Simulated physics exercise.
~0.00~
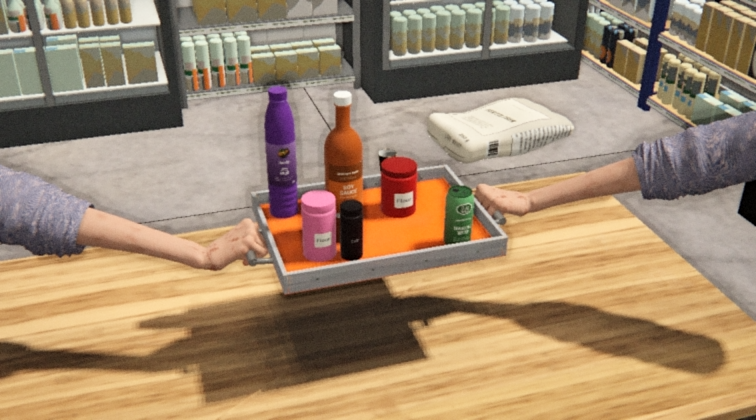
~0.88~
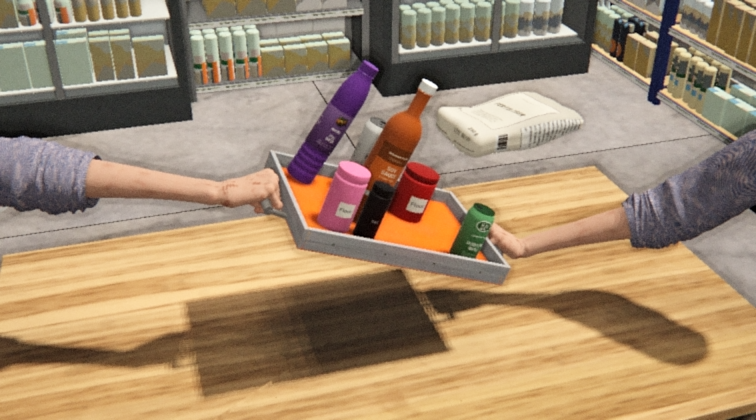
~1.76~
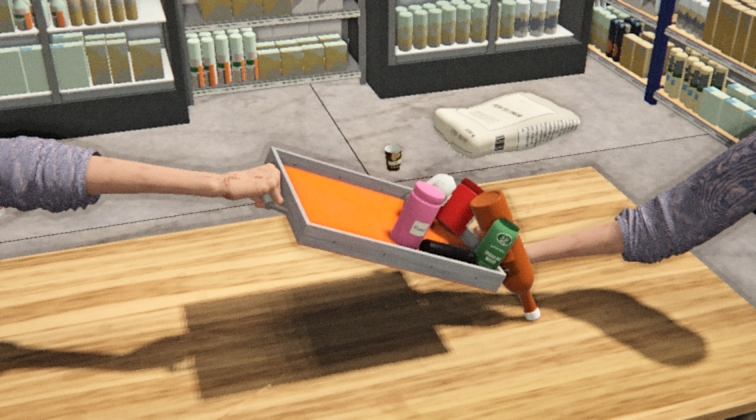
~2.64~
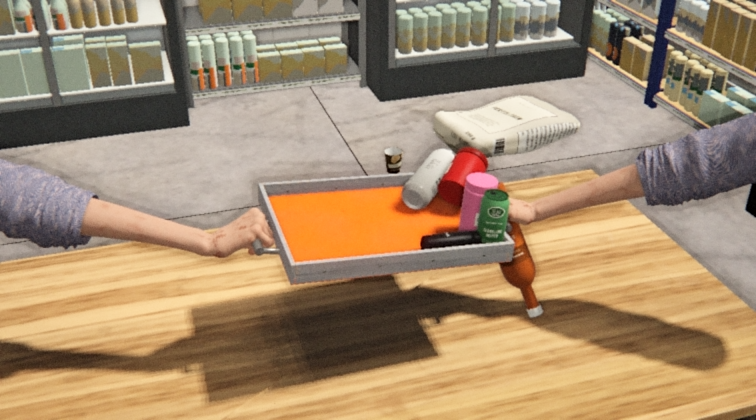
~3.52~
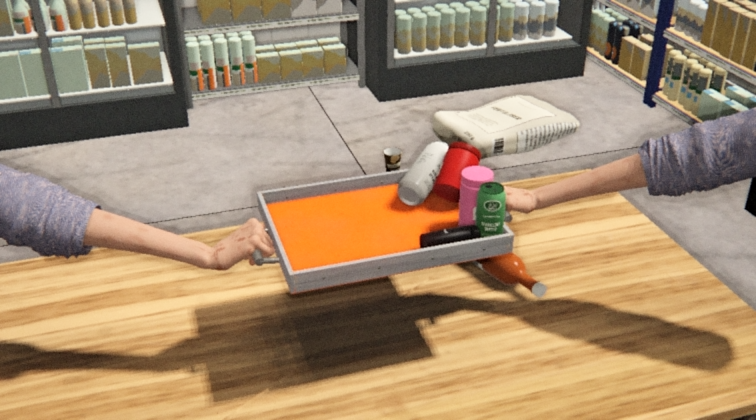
A held tray tips down to the right, spilling two bottles, then levels with toppled containers aboard.
